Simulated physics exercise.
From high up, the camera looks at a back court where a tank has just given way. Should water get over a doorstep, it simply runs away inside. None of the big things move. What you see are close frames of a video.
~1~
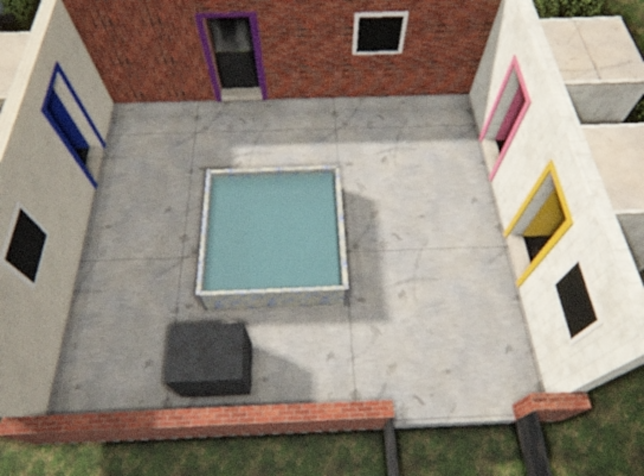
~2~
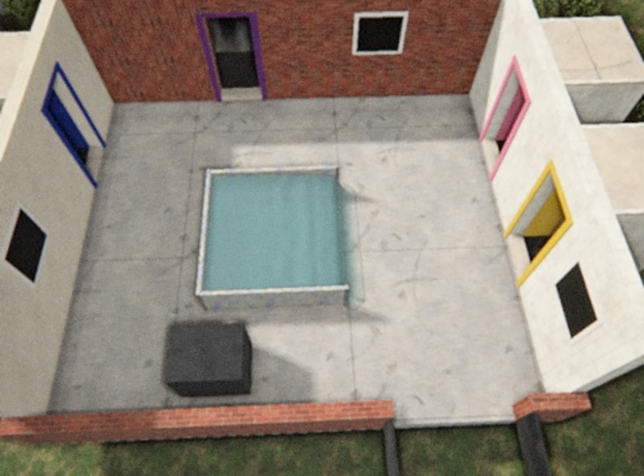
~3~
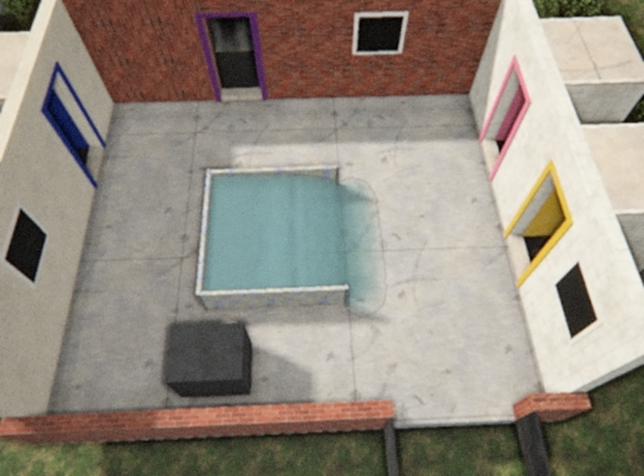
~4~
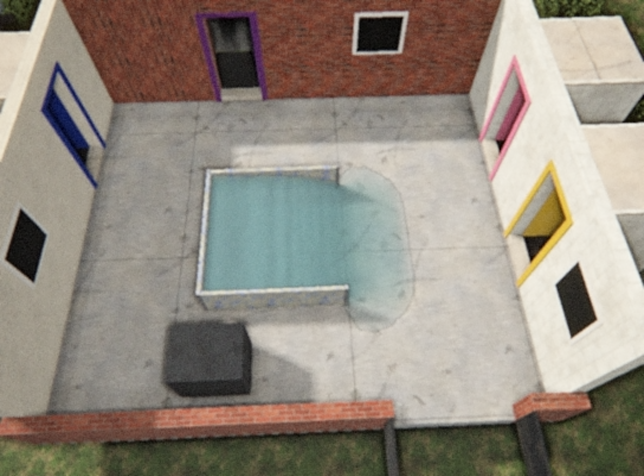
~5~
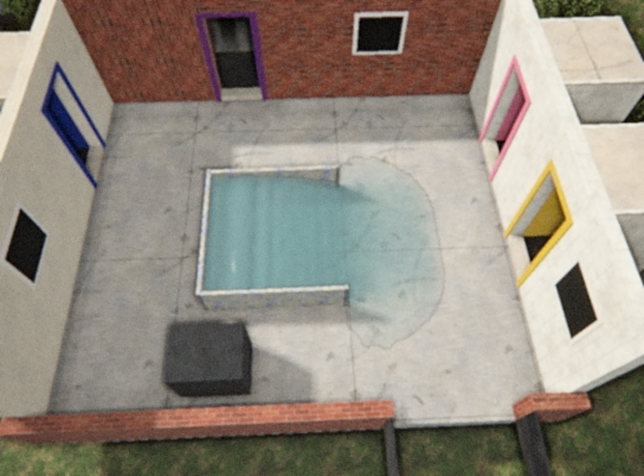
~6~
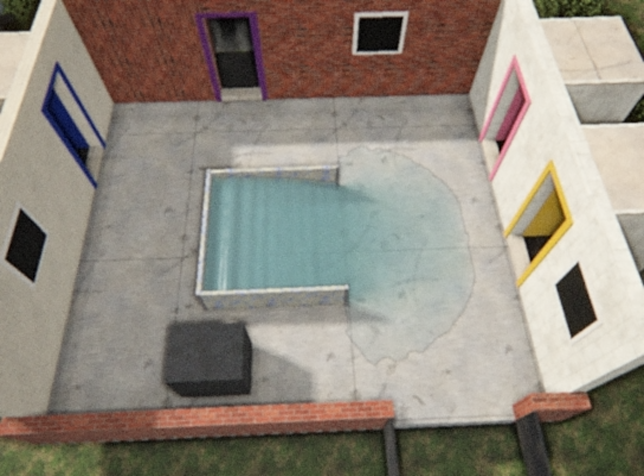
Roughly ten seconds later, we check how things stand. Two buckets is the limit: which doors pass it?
The purple door will pass two buckets at most; the blue door will pass two buckets at most; the pink door will pass more than two buckets; the yellow door will pass more than two buckets.
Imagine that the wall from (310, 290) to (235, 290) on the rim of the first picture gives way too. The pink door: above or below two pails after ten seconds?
Pink door: Falls short.
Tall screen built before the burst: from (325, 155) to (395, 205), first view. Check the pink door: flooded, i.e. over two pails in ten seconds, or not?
Then: The pink door stays under.
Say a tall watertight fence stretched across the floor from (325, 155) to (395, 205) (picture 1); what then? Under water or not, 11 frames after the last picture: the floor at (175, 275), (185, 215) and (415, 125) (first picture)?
Point by point: First not reached, second not reached, third not reached.
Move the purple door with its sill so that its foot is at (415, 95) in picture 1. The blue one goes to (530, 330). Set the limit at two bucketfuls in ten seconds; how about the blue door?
Note: Blue one comes out above.
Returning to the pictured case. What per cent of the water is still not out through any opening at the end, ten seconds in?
That works out to about 70 per cent.
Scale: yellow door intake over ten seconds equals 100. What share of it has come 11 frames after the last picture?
Roughly 45 per cent.
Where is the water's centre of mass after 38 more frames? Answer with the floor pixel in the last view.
Somewhere around (395, 216) in the last view.
A moment on, water covers 30 % of the floor; the purple door not reached, the blue door not reached, the pink door wet at the sill, nothing in, the yellow door over two buckets in.
Next, water covers 35 % of the floor; the purple door not reached, the blue door not reached, the pink door under two buckets in, the yellow door far over two buckets in.
Then, water covers 40 % of the floor; the purple door not reached, the blue door not reached, the pink door over two buckets in, the yellow door far over two buckets in.
Later, water covers 70 % of the floor; the purple door wet at the sill, nothing in, the blue door not reached, the pink door far over two buckets in, the yellow door far over two buckets in.
In the end, water covers 90 % of the floor; the purple door wet at the sill, nothing in, the blue door wet at the sill, nothing in, the pink door far over two buckets in, the yellow door far over two buckets in.
